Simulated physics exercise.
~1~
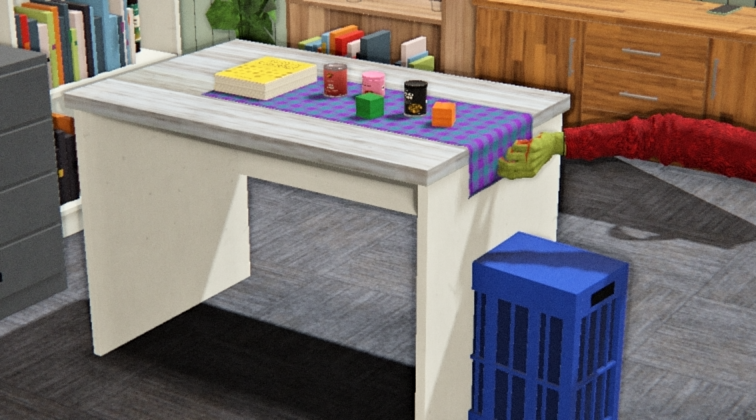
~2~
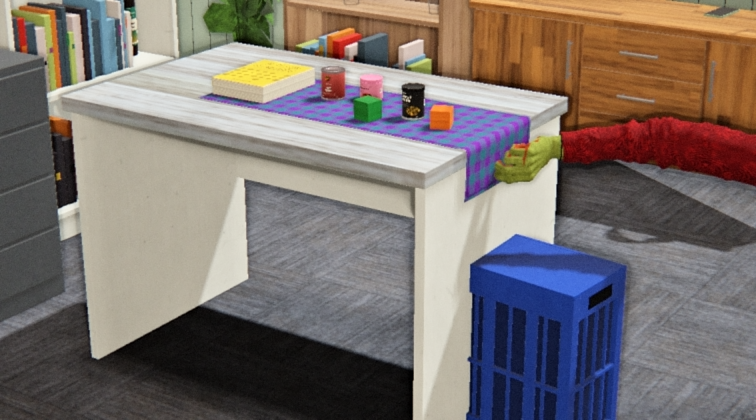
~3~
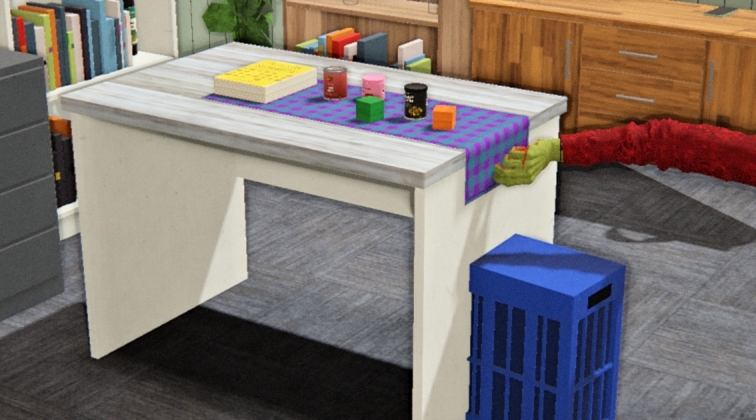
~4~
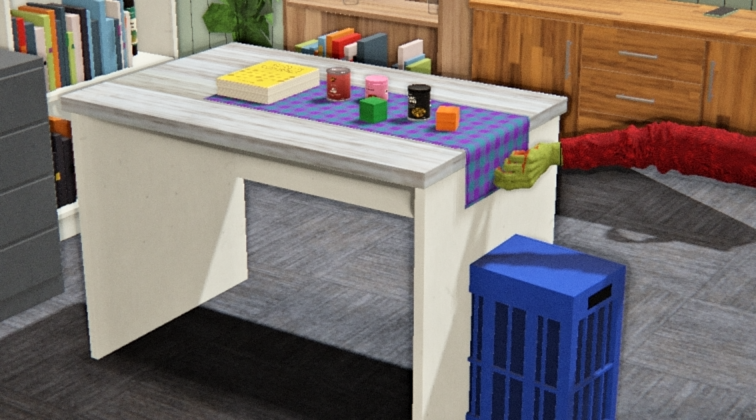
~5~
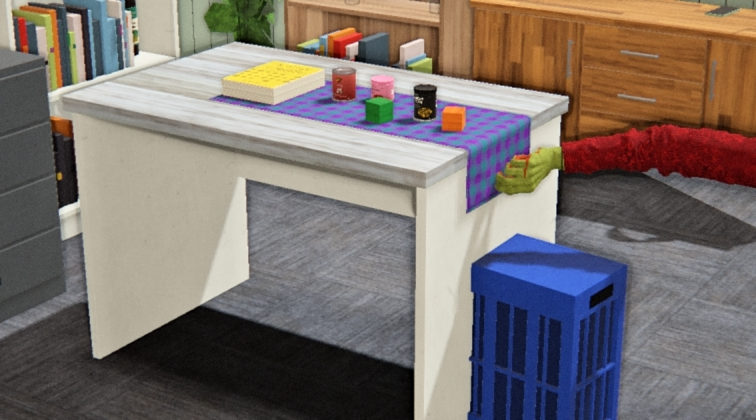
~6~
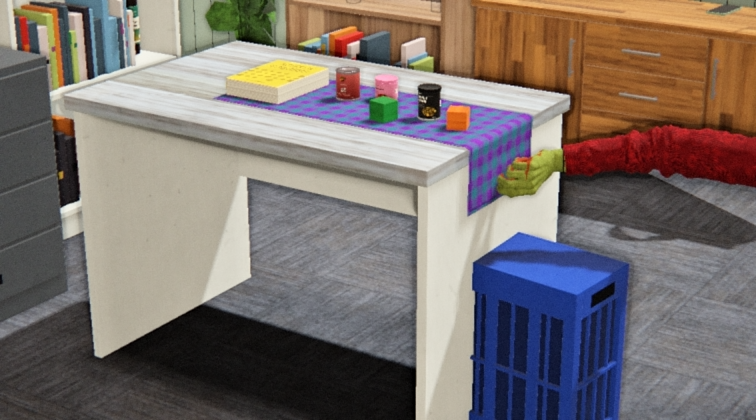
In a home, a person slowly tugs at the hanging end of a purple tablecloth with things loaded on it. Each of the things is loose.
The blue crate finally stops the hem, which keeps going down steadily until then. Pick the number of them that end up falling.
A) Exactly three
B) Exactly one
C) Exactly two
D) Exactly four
Exactly one (B).
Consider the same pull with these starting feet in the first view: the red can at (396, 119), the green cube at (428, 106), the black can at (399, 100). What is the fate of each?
So the red can stays aboard, the green cube stays aboard, and the black can stays aboard.
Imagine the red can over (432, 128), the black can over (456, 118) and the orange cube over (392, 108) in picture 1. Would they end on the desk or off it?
The red can is lost, the black can is lost, the orange cube stays aboard.
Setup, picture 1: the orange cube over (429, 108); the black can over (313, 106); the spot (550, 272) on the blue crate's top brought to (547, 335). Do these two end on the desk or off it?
So the orange cube leaves, and the black can stays there.
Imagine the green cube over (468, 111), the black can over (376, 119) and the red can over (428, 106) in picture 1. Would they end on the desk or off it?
Briefly: Green cube drops; black can stays; red can stays.
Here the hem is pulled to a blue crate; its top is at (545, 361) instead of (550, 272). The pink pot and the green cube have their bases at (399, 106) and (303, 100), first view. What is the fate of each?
The pink pot does not stay aboard, and the green cube stays aboard.
Soon after, hem near (501, 217); all still up.
After that, hem on the crate; orange cube gone.
In the end, hem on the crate; orange cube gone. The desk loses one.
